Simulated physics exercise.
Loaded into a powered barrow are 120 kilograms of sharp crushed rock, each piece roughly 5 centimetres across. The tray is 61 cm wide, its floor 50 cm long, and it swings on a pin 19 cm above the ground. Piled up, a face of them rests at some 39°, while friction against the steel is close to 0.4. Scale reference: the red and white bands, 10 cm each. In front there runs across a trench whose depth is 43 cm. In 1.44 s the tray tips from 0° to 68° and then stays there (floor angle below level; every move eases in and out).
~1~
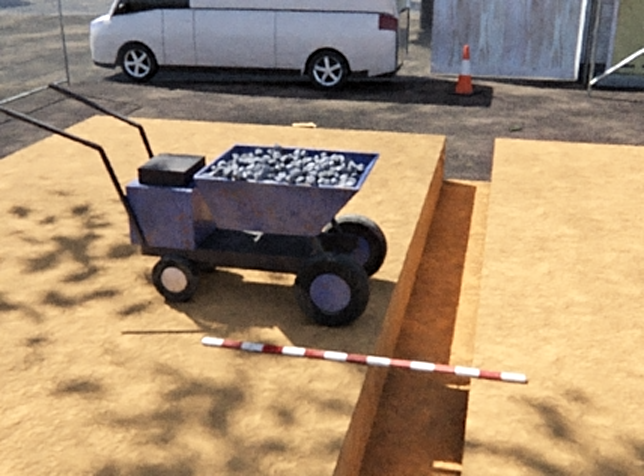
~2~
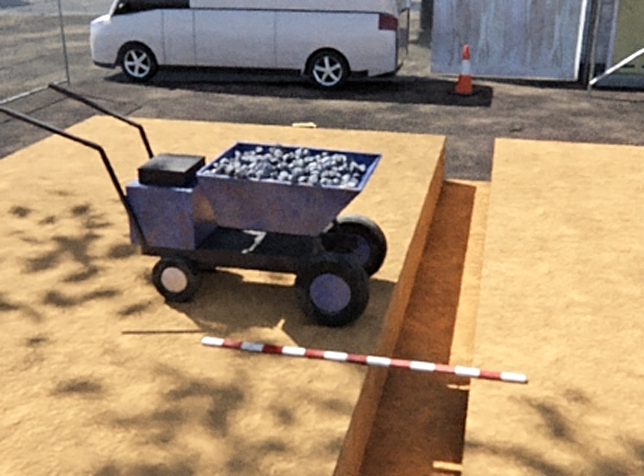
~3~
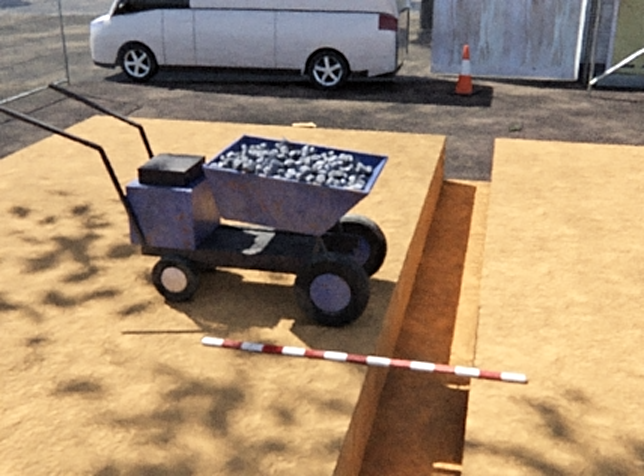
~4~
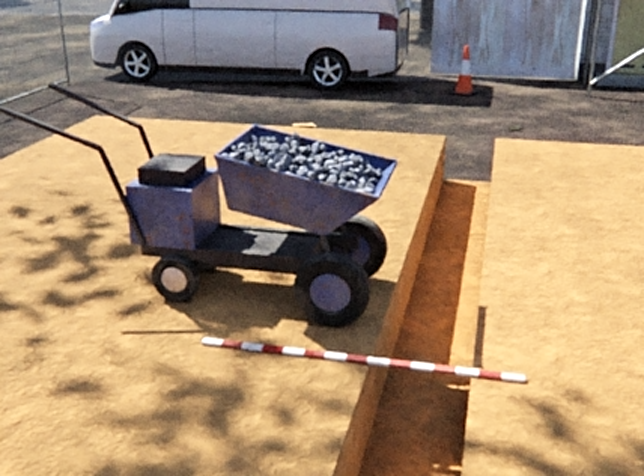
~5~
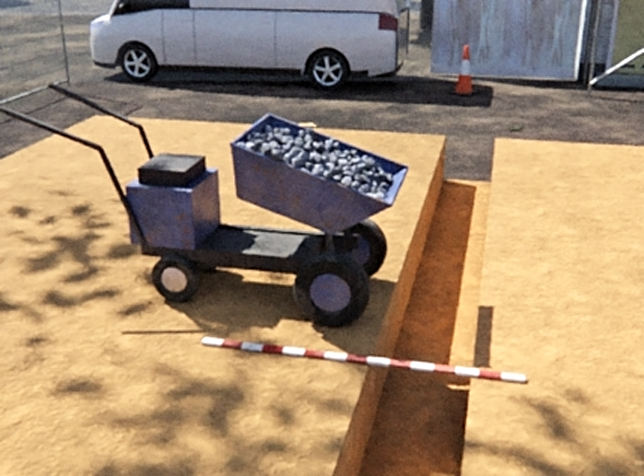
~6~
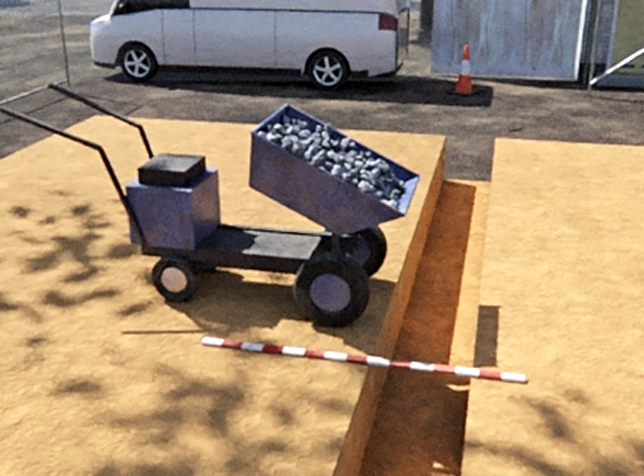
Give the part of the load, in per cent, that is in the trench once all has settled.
Close to 55 in a hundred.
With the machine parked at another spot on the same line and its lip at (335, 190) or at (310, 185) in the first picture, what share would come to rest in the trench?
From the first place around 75 per cent, from the other around 85.
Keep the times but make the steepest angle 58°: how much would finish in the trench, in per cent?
In that case some 25 per cent.
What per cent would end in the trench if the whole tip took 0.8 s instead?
Roughly 40 per cent would.
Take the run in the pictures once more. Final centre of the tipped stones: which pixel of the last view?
Their middle ends up near (462, 366).
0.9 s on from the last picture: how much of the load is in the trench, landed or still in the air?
Around 10 per cent of it.
Then, 0.5 s after the last picture the floor is at 57°, 100 % in the tray; the foremost stones are at (445, 242).
Then, 0.9 s after the last picture the floor is at 68°, 70 % in the tray, 12 % in the trench, 18 % past the trench; the foremost stones are at (532, 327).
Then, 1.3 s after the last picture the floor is at 68°, 44 % in the tray, 24 % in the trench, 32 % past the trench; the foremost stones are at (599, 317).
Then, 3.2 s after the last picture the floor is at 68°, 13 % in the tray, 55 % in the trench, 31 % past the trench; the foremost stones are at (627, 335).
